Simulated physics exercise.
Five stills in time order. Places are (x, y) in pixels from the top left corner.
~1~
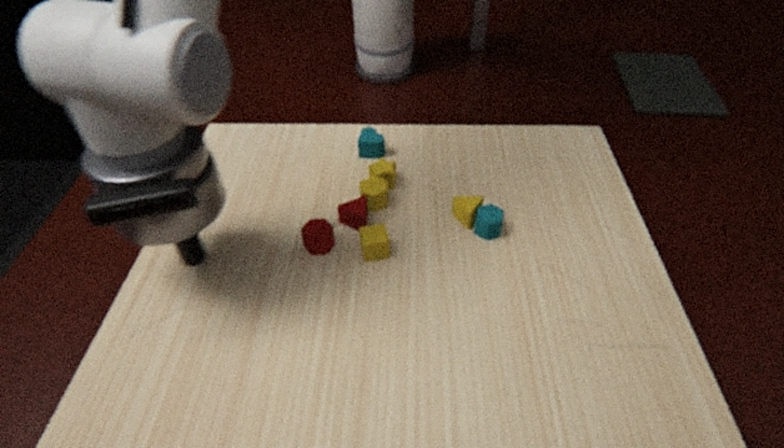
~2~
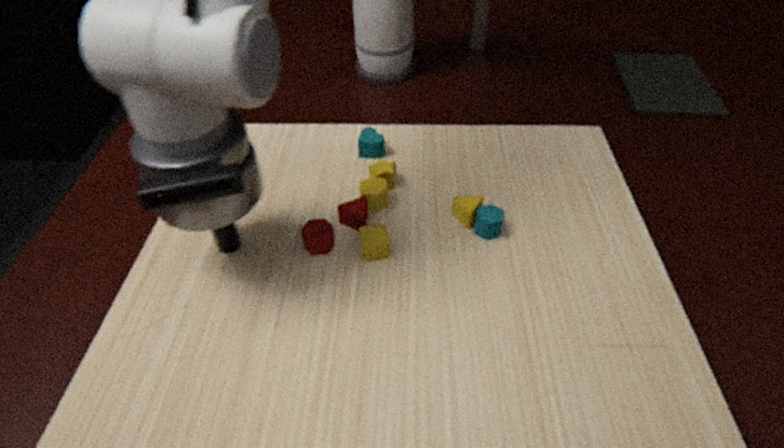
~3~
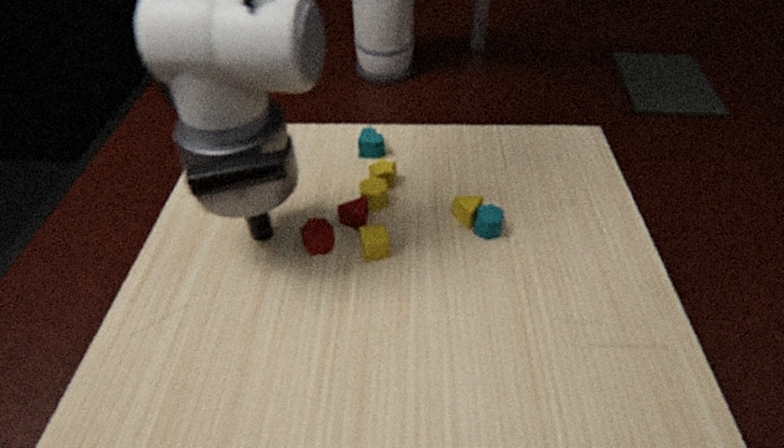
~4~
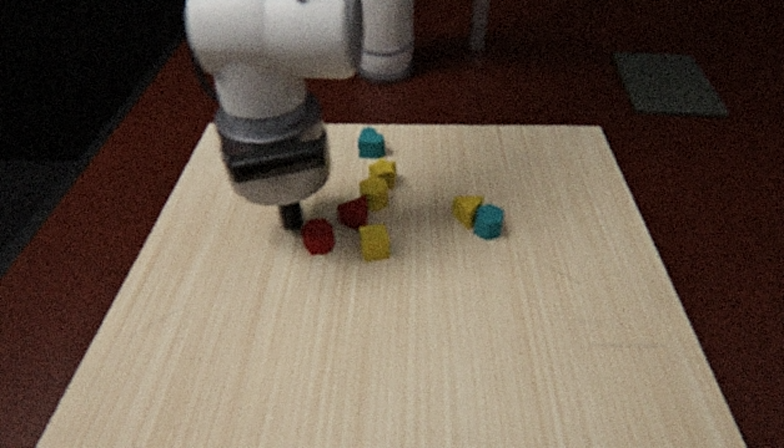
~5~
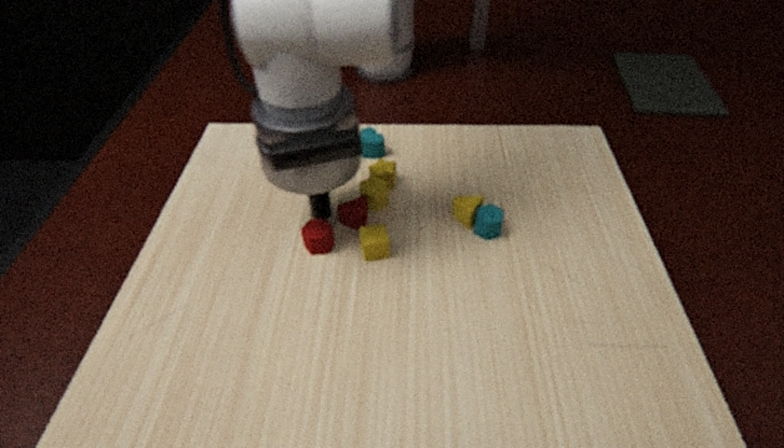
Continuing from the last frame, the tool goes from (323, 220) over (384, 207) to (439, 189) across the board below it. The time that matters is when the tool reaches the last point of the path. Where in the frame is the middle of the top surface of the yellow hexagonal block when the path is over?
The centre of its top face lies at (408, 166).
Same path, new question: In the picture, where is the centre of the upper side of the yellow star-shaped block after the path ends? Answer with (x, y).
Located at (387, 156).
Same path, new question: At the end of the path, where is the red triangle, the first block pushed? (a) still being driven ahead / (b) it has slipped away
The correct letter is b.
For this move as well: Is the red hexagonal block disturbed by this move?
Still in place.
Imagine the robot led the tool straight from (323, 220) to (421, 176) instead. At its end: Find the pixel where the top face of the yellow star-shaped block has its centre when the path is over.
By then it is at (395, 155).
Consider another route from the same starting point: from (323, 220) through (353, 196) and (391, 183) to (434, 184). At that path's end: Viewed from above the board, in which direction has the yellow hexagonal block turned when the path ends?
Looking down, my answer is that the yellow hexagonal block rotates clockwise.
On the path given first. One third of the way, tool at (365, 205); red triangle at (369, 209); yellow hexagonal block at (381, 181); yellow star-shaped block at (385, 164).
Two thirds of the way, tool at (404, 195); red triangle at (371, 209); yellow hexagonal block at (403, 169), turned 85° anticlockwise; yellow star-shaped block at (387, 157), turned 20° anticlockwise.
At the end, tool at (440, 182); red hexagonal block not moved; red triangle at (371, 209); yellow hexagonal block at (408, 166), turned 110° anticlockwise; yellow star-shaped block at (387, 156), turned 25° anticlockwise.
